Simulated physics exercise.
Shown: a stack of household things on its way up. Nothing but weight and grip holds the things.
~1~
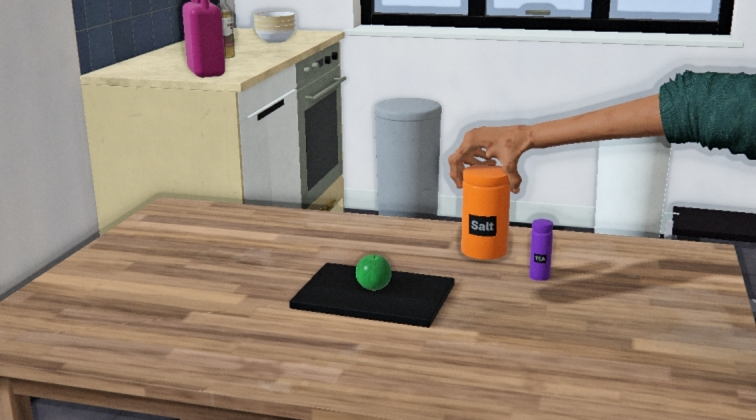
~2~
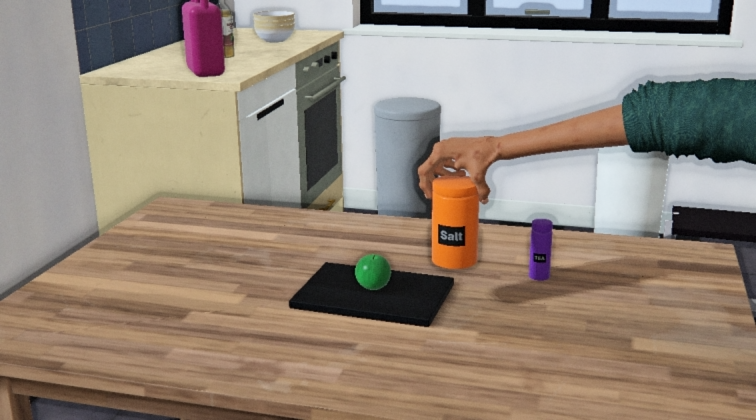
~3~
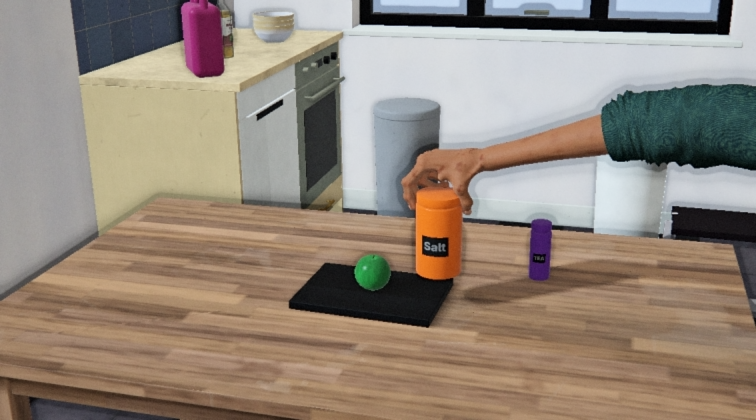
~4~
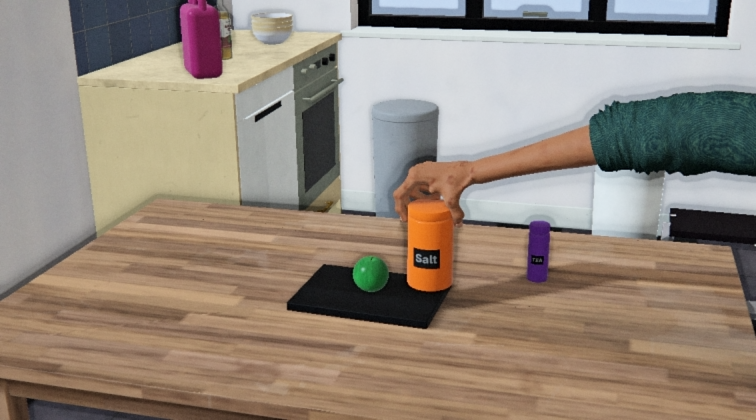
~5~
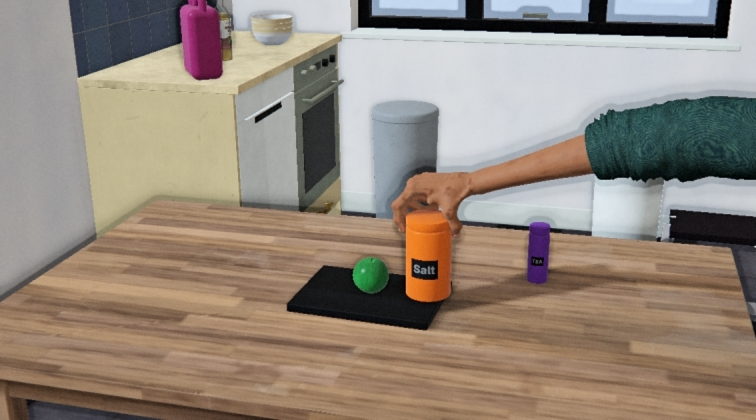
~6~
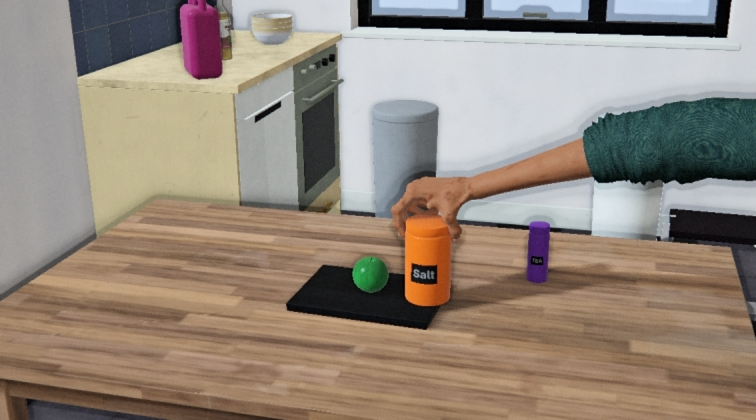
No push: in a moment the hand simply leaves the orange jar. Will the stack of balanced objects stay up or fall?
Nothing topples.
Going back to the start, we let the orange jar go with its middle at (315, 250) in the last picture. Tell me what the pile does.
Outcome: The pile is still standing.
Then, 0.20 s on from there, no change.
Then, 0.50 s on from there, orange jar resting near (428, 260).
In the end, all 4 unmoved. At the end, from the last picture's camera, orange jar near (428, 260). The pile holds.
